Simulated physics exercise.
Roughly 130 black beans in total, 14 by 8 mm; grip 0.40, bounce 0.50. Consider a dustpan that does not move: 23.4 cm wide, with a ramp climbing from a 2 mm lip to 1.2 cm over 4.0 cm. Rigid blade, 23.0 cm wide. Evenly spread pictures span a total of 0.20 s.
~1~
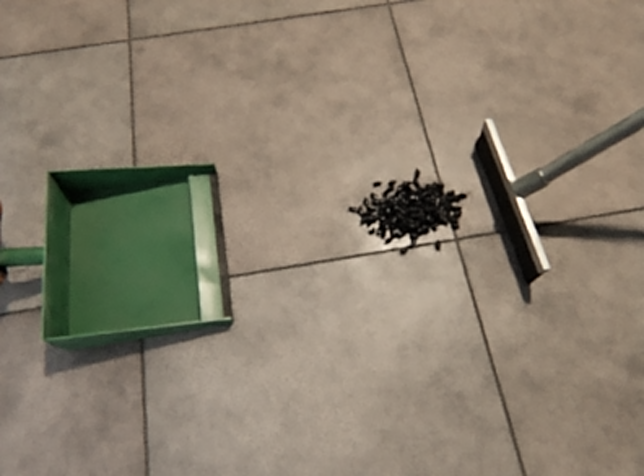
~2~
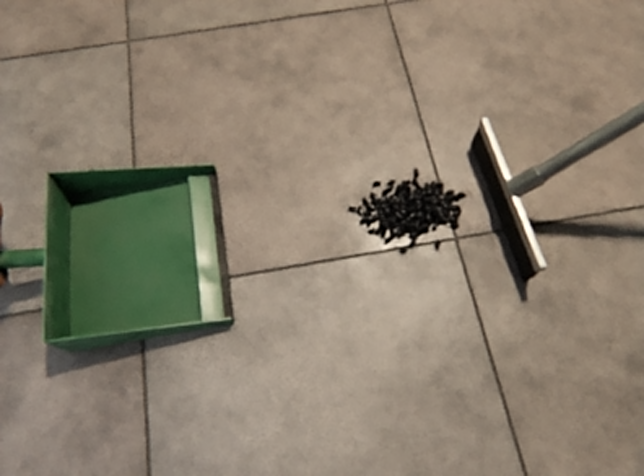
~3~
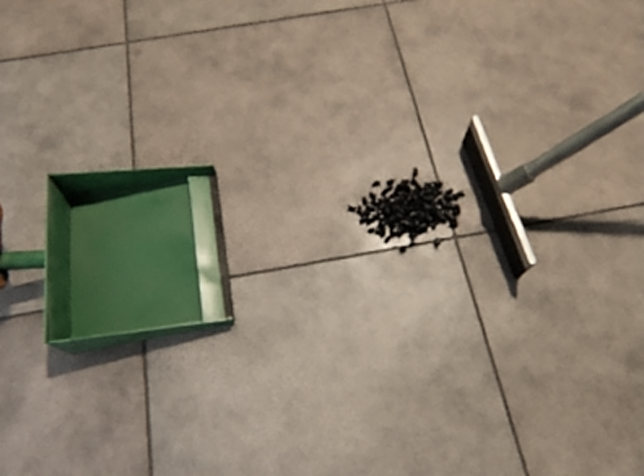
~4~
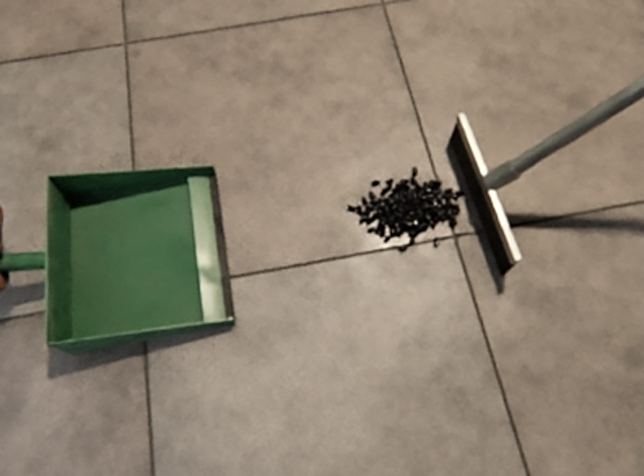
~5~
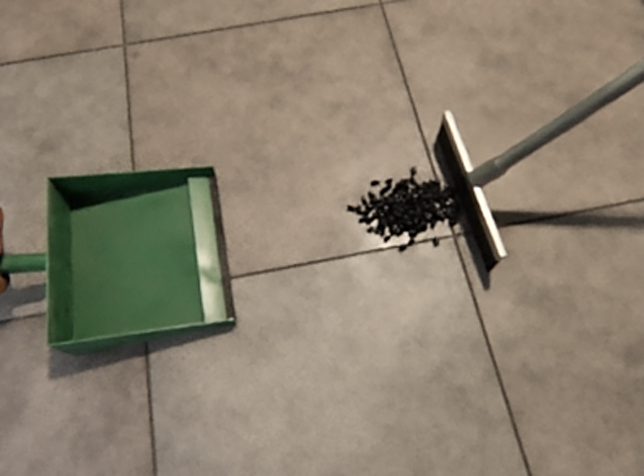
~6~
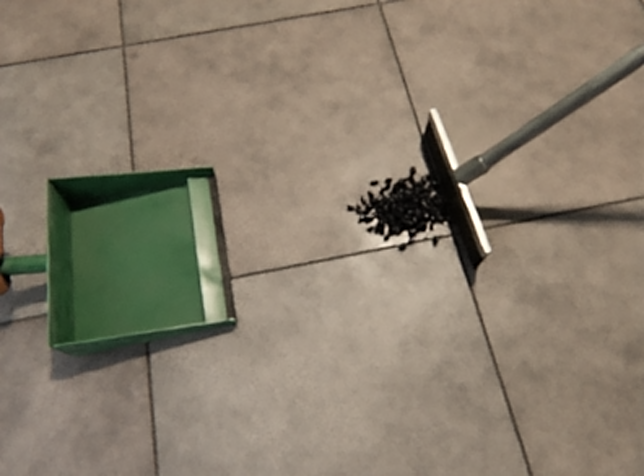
At first, a green dustpan lies at the left on grey tiles, with a small pile of black beans to its right and a long-handled blade standing just beyond the pile. The blade slides slowly left, meets the pile's right edge and nudges the nearest beans, while the dustpan stays still.
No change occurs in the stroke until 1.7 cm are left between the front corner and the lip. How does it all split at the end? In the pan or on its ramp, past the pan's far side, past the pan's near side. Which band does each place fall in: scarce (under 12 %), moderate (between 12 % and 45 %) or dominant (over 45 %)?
In the pan or on its ramp: Moderate; past the pan's far side: Moderate; past the pan's near side: Scarce.
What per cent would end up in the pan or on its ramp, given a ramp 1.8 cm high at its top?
Then around 15 percent, ramp counted.
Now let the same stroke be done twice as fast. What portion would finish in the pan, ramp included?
In that case close to 25 per cent.
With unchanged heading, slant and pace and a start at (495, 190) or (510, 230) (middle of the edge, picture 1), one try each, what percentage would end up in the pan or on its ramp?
5 and 25 per cent, roughly.
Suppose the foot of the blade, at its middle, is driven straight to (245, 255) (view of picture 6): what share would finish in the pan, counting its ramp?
Roughly 45 %.
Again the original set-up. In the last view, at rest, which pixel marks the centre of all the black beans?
Centre at rest: Approx. (224, 212) px.
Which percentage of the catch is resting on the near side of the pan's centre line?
Around 0 percent.
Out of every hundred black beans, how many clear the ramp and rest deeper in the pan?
About 0 %.
Then, 0.36 s after the last picture, middle of the blade 19 cm from the lip; 0 % over the lip, far side 5 %, near side 0 %.
Then, 0.60 s after the last picture, middle of the blade 8 cm from the lip; 0 % over the lip, far side 15 %, near side 0 %.
Then, 0.95 s after the last picture, middle of the blade 2 cm from the lip; 20 % over the lip, far side 20 %, near side 0 %.
In the end, pan 20 %, far side 20 %, near side 0 %, in front of the lip or behind the blade 55 %.
